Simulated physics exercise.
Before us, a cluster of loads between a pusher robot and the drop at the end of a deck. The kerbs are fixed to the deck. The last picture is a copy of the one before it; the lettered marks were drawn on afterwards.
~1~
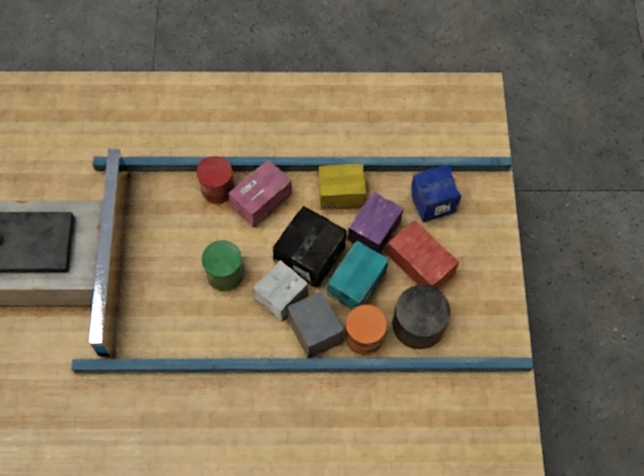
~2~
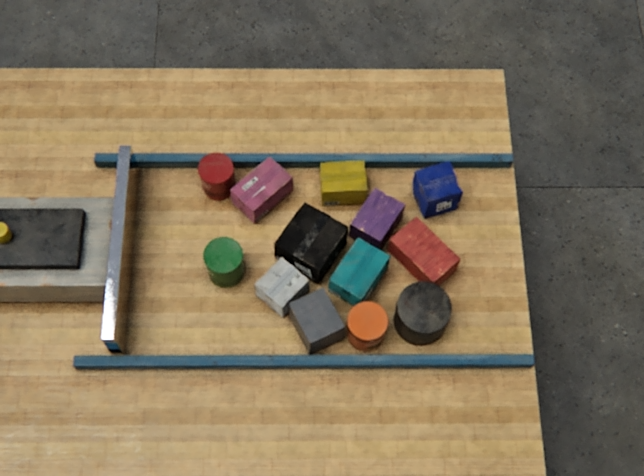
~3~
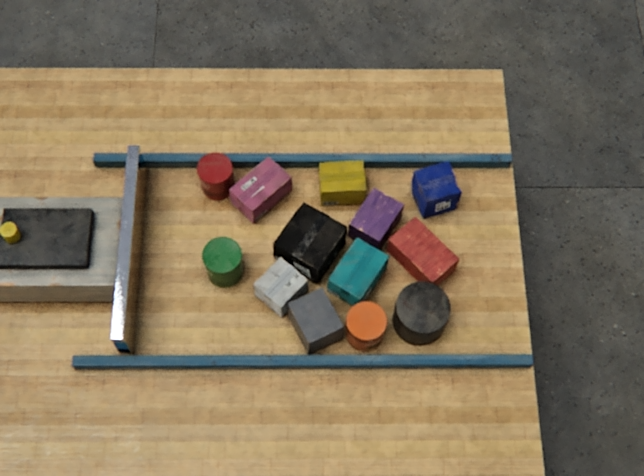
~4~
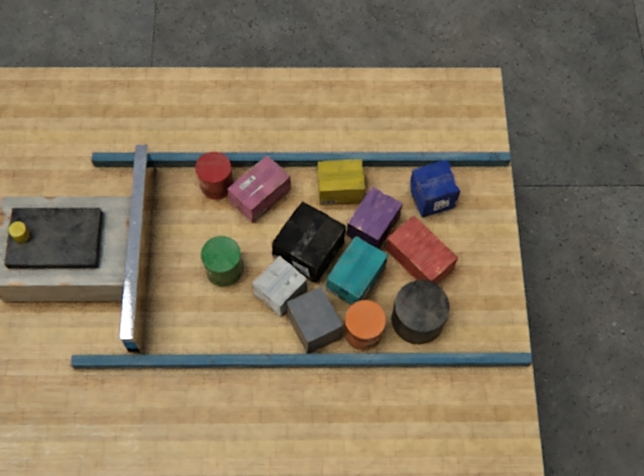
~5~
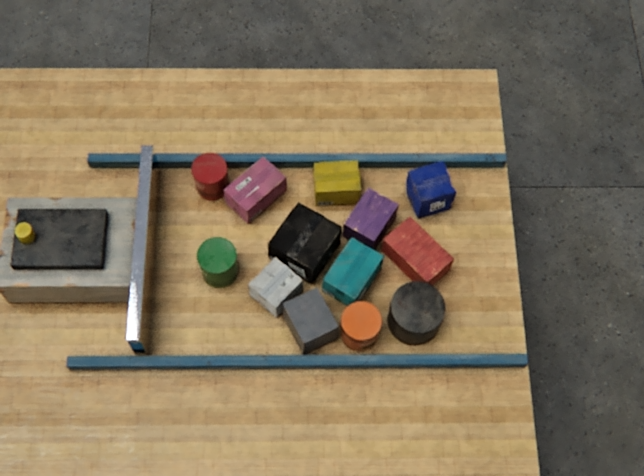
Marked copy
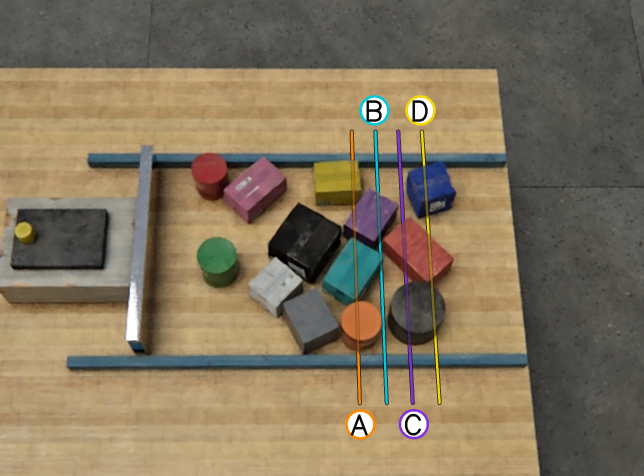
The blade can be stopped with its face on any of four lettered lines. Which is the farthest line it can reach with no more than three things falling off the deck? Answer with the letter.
It can go as far as C.
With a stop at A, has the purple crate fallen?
No.
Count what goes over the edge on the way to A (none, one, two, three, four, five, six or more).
In all, none.
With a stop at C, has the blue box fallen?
By then, yes.
On the marked copy, A at (355, 259); B at (381, 259); C at (405, 259); D at (430, 258).
Following C. Soon after the start, robot (164, 238); red pail (264, 174); pink parcel (283, 202).
Later, robot (259, 238); blue box (466, 181); red crate (453, 264).
In the end, robot (332, 237); blue box over the edge; red crate over the edge; two fallen.
As for the rest, A is within the limit but short; B is within the limit but short; D drops four.
